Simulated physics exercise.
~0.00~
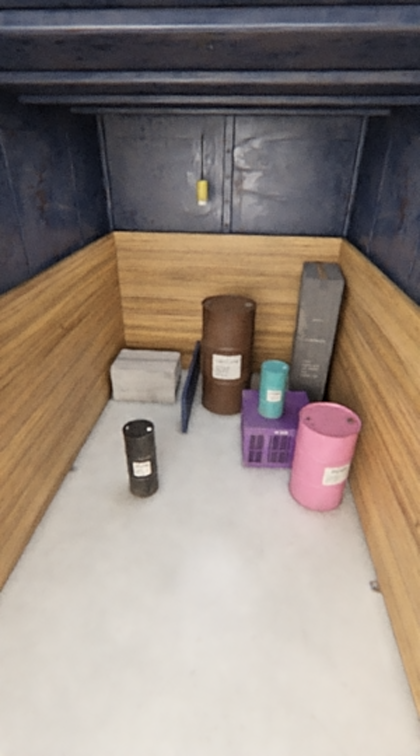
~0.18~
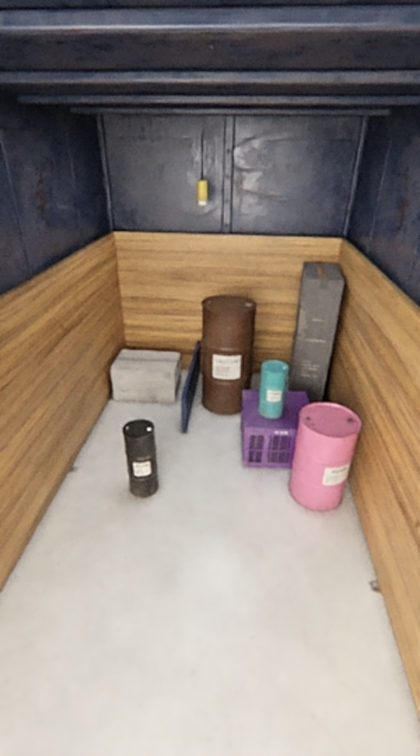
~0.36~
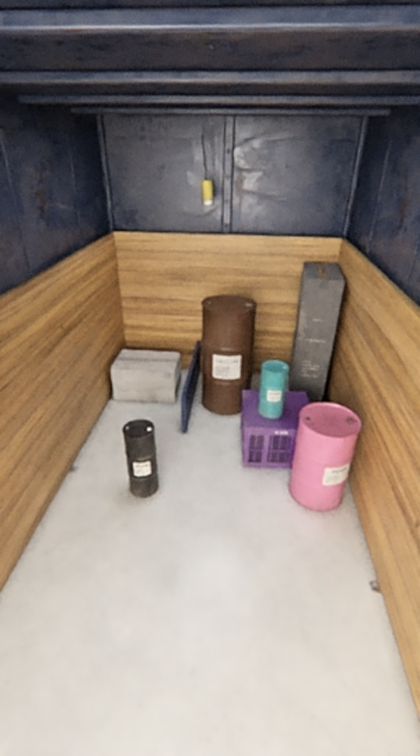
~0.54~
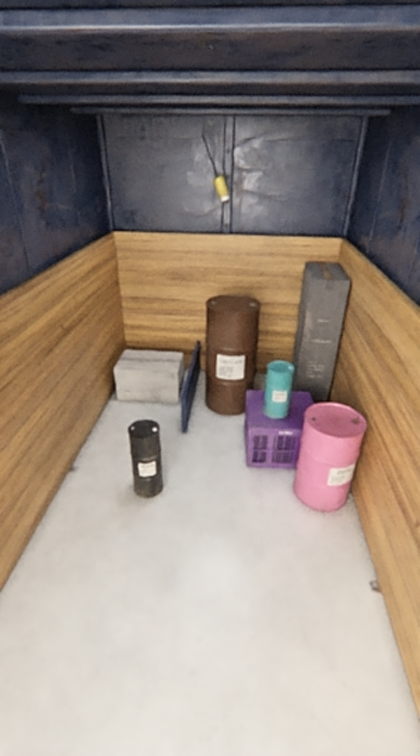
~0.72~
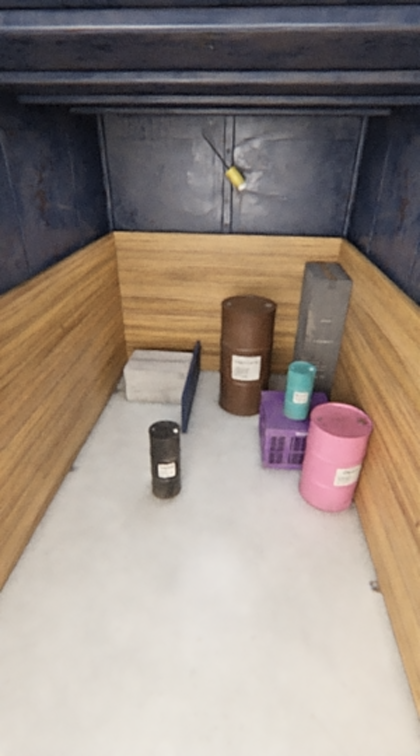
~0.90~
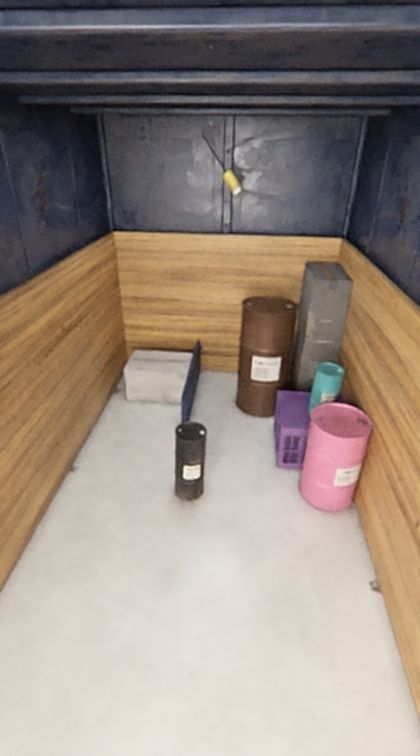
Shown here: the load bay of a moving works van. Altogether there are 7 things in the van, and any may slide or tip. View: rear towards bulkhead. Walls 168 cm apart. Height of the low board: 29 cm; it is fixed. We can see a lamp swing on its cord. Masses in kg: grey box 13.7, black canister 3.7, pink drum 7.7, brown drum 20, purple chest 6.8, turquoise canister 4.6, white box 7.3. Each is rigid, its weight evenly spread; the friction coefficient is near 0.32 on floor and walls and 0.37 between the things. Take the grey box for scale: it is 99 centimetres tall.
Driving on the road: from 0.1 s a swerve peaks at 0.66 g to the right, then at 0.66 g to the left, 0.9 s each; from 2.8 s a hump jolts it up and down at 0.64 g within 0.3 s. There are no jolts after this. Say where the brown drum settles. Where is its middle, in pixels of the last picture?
(221, 356).
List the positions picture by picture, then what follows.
In the first picture, smooth; brown drum (227, 356); grey box (312, 337).
In the second picture, load feels 0.12 g right; pink drum (322, 457); purple chest (275, 428).
In the third picture, load feels 0.38 g right; turquoise canister (273, 389); white box (148, 376).
In the fourth picture, load feels 0.65 g right; grey box (316, 337) shifted 3 cm; black canister (146, 459) shifted 3 cm.
In the fifth picture, load feels 0.41 g right; turquoise canister (299, 391) shifted 15 cm; pink drum (333, 458) shifted 6 cm.
In the sixth picture, load feels 0.15 g right; brown drum (265, 357) shifted 27 cm; turquoise canister (325, 392) shifted 31 cm.
Around 1.60 s, load feels 0.44 g left; brown drum shifted 19 cm near (254, 357); turquoise canister shifted 26 cm; black canister shifted 23 cm.
Around 1.80 s, load feels 0.15 g left; grey box at 21° to upright; pink drum shifted 21 cm; black canister at 7° to upright.
Finally (3.7 s), on their side or leaning hard in the van, black canister; not toppled but over 15 cm from the start, grey box and pink drum; the other 4 still in place (within 15 cm). In the last view, brown drum near (221, 356).
